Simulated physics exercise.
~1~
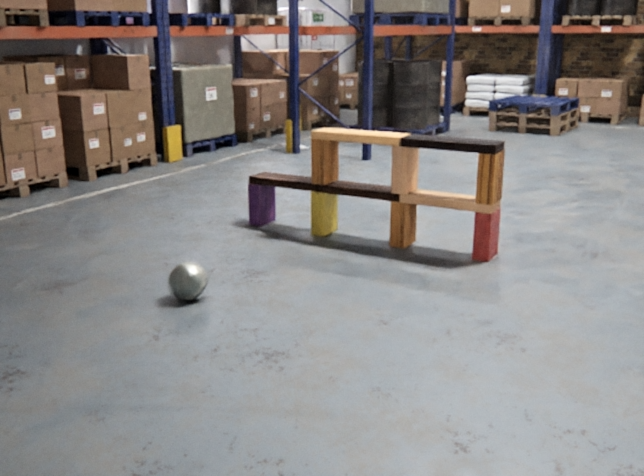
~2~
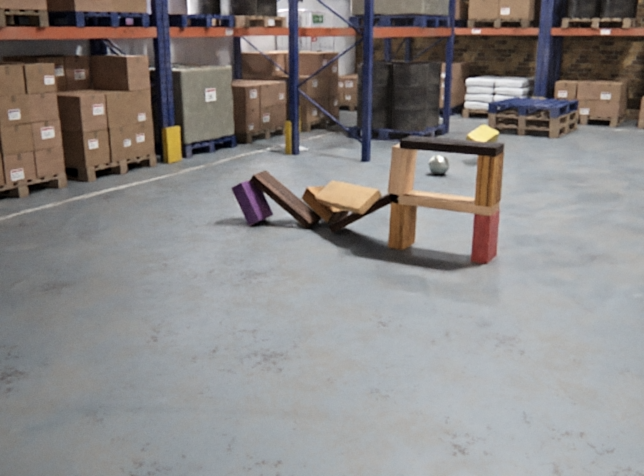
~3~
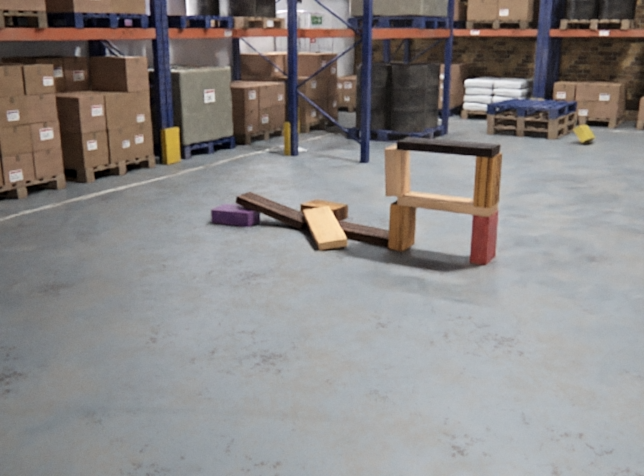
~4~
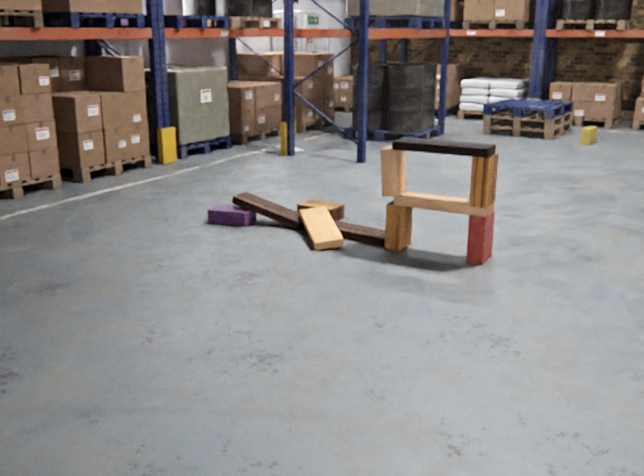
On a warehouse floor in front of racking and stacked boxes, a steel ball sits to the left of a loose, two-storey structure of posts and planks. The ball travels right and away, ending up beyond the structure, while the yellow post is knocked out and flies up near the top plank. The left side collapses, with the purple post leaning and planks sloping down. The purple post then lies flat beside the heaped pieces, and the ball passes from sight. Finally, the yellow post rests on its side far behind, while the right section still stands on its red post.
